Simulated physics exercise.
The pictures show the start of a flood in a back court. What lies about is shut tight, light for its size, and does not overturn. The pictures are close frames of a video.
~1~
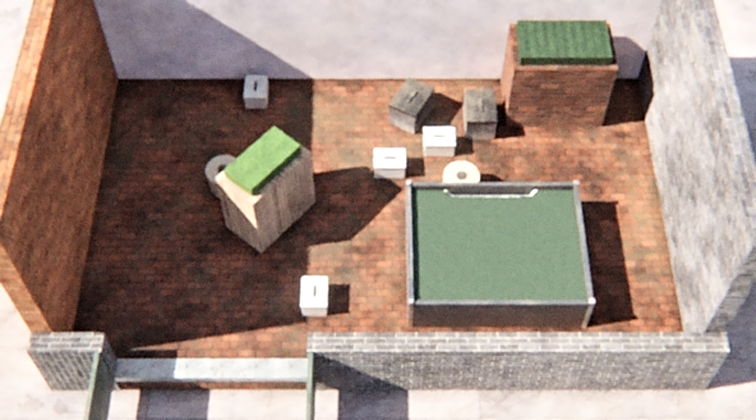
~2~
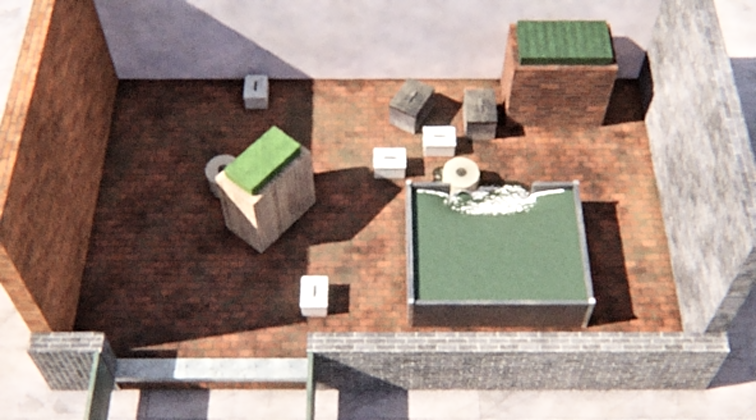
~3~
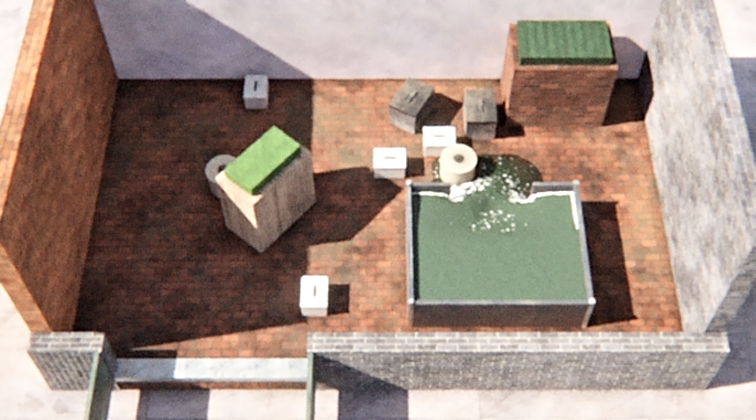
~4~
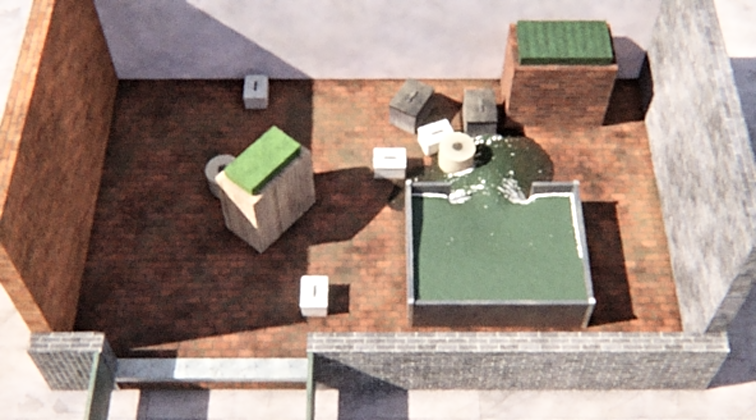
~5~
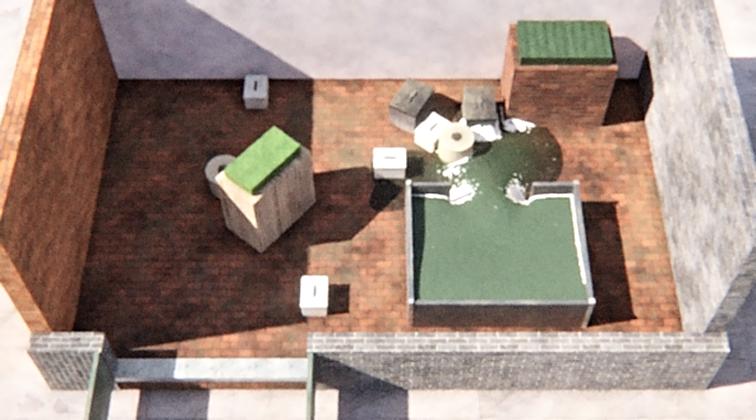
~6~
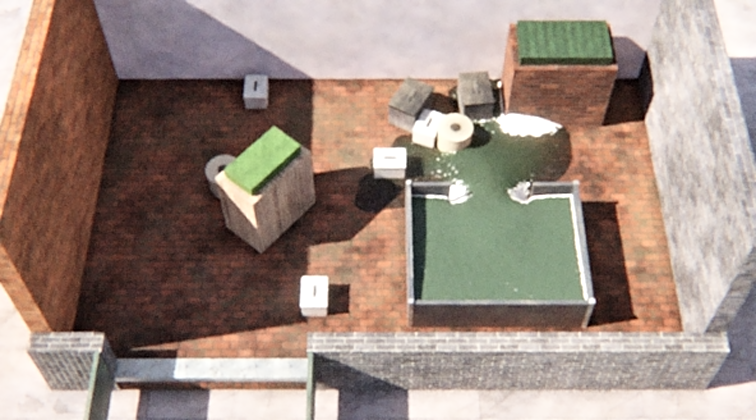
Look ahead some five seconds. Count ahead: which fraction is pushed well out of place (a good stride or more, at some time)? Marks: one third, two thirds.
It is one to two thirds.
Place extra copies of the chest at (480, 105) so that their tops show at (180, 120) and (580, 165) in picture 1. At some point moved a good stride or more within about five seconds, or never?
In that order: Yes, short of that.
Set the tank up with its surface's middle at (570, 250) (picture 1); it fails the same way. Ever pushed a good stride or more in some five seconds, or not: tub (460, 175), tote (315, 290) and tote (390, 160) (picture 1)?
In that order: Less than that, not that far, short of that.
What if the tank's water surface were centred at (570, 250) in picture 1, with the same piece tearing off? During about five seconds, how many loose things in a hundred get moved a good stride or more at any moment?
Roughly 50 per cent.
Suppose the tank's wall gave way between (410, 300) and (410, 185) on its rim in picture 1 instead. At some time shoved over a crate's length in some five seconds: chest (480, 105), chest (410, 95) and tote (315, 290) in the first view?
In that order: Under that, never so far, swept aside.
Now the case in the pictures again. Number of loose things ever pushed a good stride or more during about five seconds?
5 of them.
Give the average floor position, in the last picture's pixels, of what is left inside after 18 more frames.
Close to (287, 158).
A moment on, 2 of 8 are well off their spots; 1 afloat.
Next, 4 of 8 are well off their spots; 3 afloat.
Later, 5 of 8 are well off their spots; 3 afloat.
In the end, 5 of 8 are well off their spots, and 5 have been at some point; 2 afloat.
